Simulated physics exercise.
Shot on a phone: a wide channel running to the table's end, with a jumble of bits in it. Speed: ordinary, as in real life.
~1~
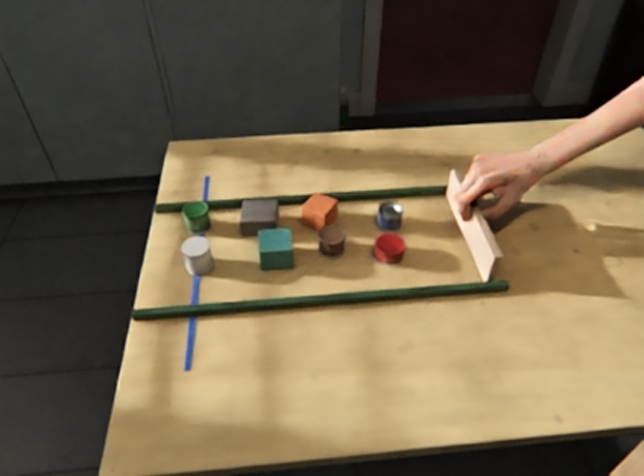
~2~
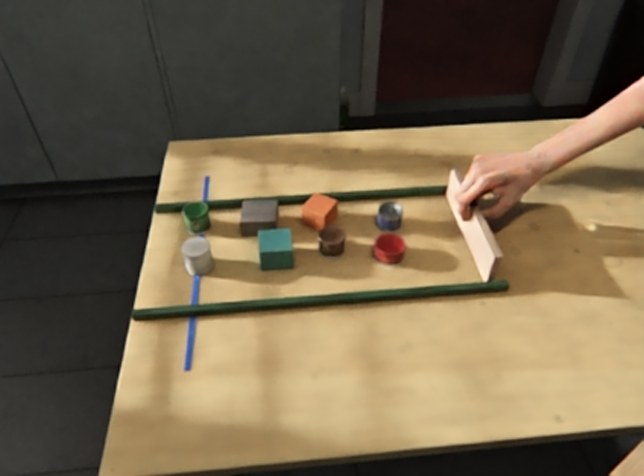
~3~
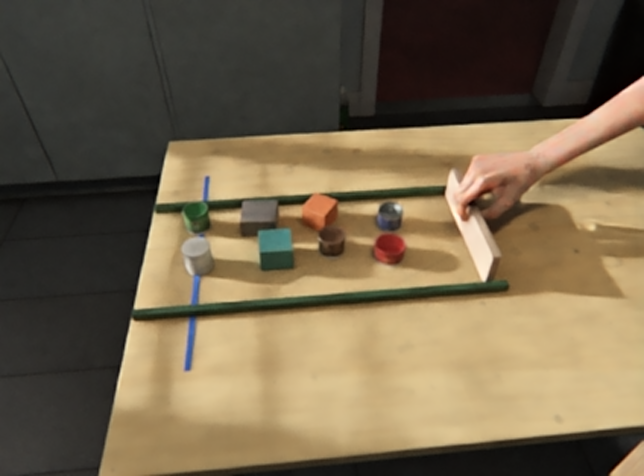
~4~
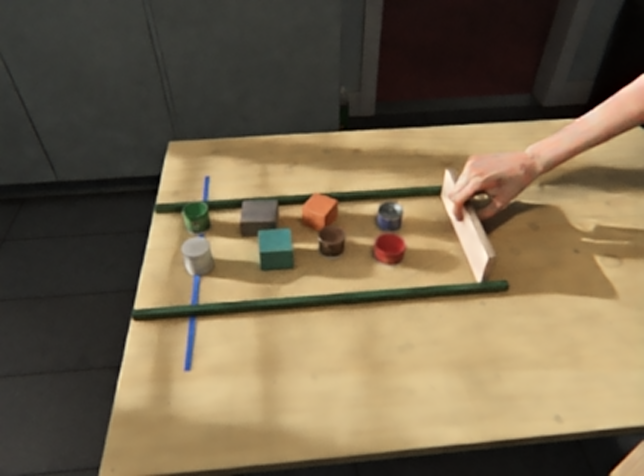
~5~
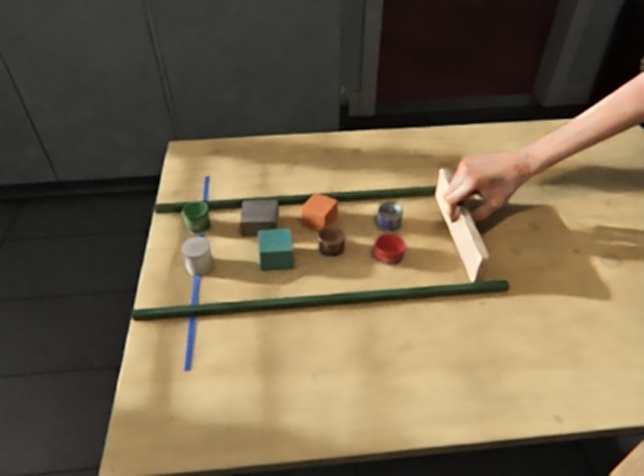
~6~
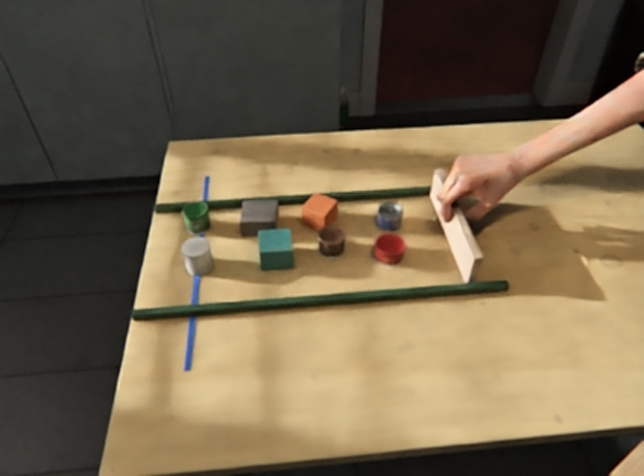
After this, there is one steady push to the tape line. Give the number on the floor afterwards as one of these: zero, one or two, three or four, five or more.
I predict the count lost over the end will be one or two.
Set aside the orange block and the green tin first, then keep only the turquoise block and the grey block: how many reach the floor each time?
First try 1, second try 0.
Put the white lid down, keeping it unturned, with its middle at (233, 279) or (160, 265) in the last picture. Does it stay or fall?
White lid: Holds firm; plunges.
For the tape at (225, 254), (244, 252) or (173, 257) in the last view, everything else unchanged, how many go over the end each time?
0, 0, 4.
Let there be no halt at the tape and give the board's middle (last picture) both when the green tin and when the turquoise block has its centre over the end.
I'd put it close to (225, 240), and close to (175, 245) for the other one.
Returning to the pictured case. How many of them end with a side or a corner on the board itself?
The count is 4.
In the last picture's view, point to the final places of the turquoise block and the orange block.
Going in order, first (158, 264) and next (188, 212).
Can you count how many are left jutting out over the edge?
Count: 2.
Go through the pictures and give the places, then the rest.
Green tin (197, 218); white lid (198, 256); grey block (260, 218); board (472, 222); tape (199, 255), in the first picture.
White lid (198, 257); orange block (320, 213), in the second picture.
Grey block (260, 218); blue tin (390, 218), in the third picture.
Green tin (197, 218); brown tin (332, 242), in the fourth picture.
White lid (198, 257); board (459, 223), in the fifth picture.
Green tin (197, 218); white lid (198, 257); grey block (260, 218); board (453, 223); tape (199, 255), in the sixth picture.
Early on, none off yet; green tin at rest near (197, 218); white lid at rest near (198, 257); grey block at rest near (260, 218).
Finally, the number that fall off is one or two; lost, white lid and green tin.
